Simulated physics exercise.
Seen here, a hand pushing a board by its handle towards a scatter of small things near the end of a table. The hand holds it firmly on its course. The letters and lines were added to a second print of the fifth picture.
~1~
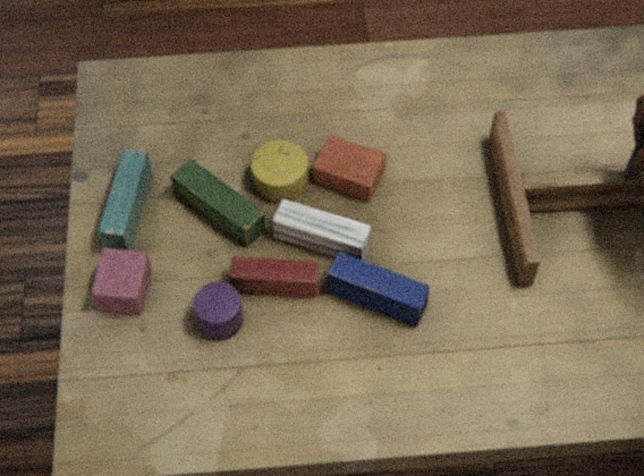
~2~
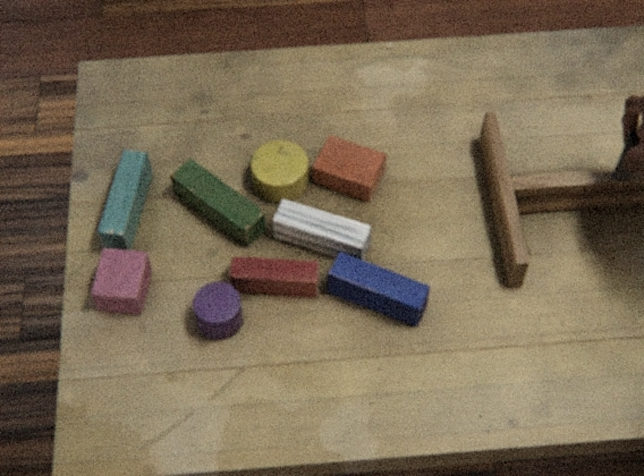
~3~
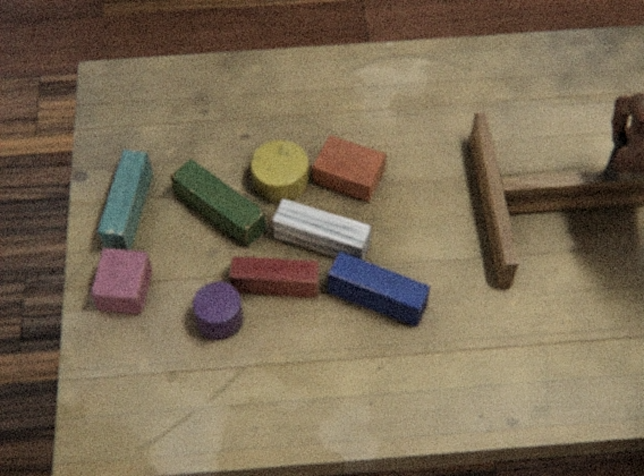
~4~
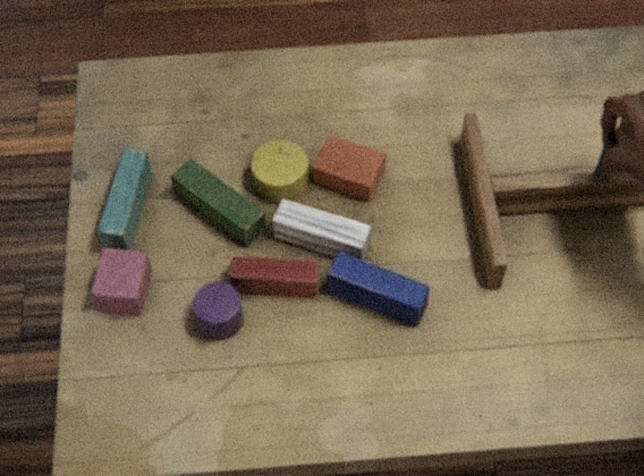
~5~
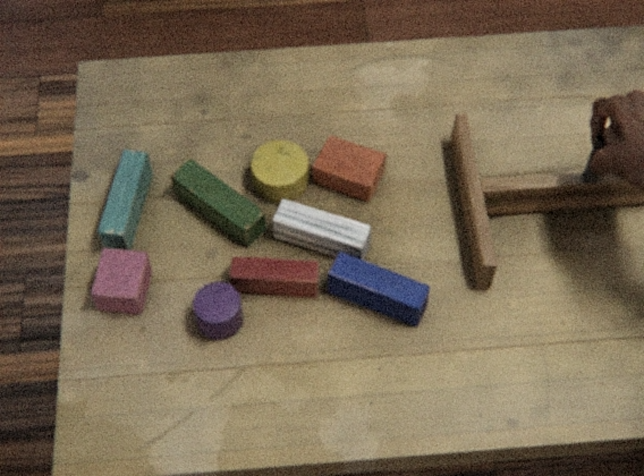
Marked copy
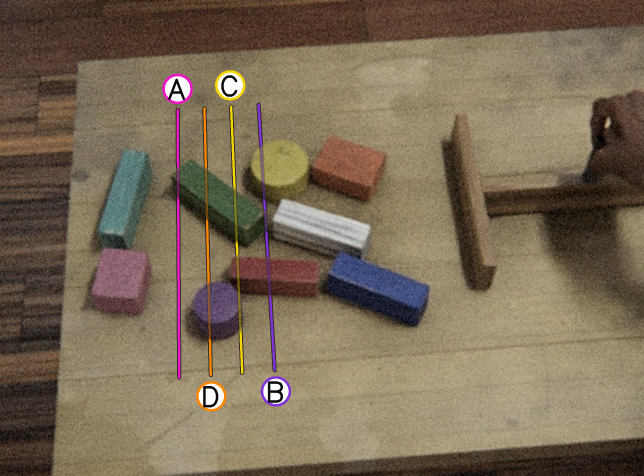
A hand slides a wooden board by its handle slowly left across a table toward colorful blocks.
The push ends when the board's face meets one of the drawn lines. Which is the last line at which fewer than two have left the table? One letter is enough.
D is the last line within the limit.
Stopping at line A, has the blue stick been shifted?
Yes.
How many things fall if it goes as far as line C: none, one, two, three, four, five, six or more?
By then, none.
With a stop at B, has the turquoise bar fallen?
By then, no.
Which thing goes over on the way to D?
The turquoise bar.
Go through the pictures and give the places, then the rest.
Pink block (122, 281); orange block (349, 168); board (516, 183), in the first frame.
Board (506, 184); turquoise bar (126, 201), in the second frame.
Board (496, 184); yellow tin (280, 171), in the third frame.
Board (485, 185); purple tin (218, 311), in the fourth frame.
Board (475, 186); pink block (122, 281); orange block (349, 168); red bar (275, 277), in the fifth frame.
On the copy, A at (178, 233); B at (266, 226); C at (236, 229); D at (207, 231).
On D. First, board (379, 192); blue stick (370, 298); yellow tin (270, 173).
Then, board (283, 199); turquoise bar (109, 203); green bar (148, 210).
Finally, board (209, 204); turquoise bar over the edge; green bar (76, 211); one fallen.
By contrast, A drops two; B is within the limit but short; C is within the limit but short.
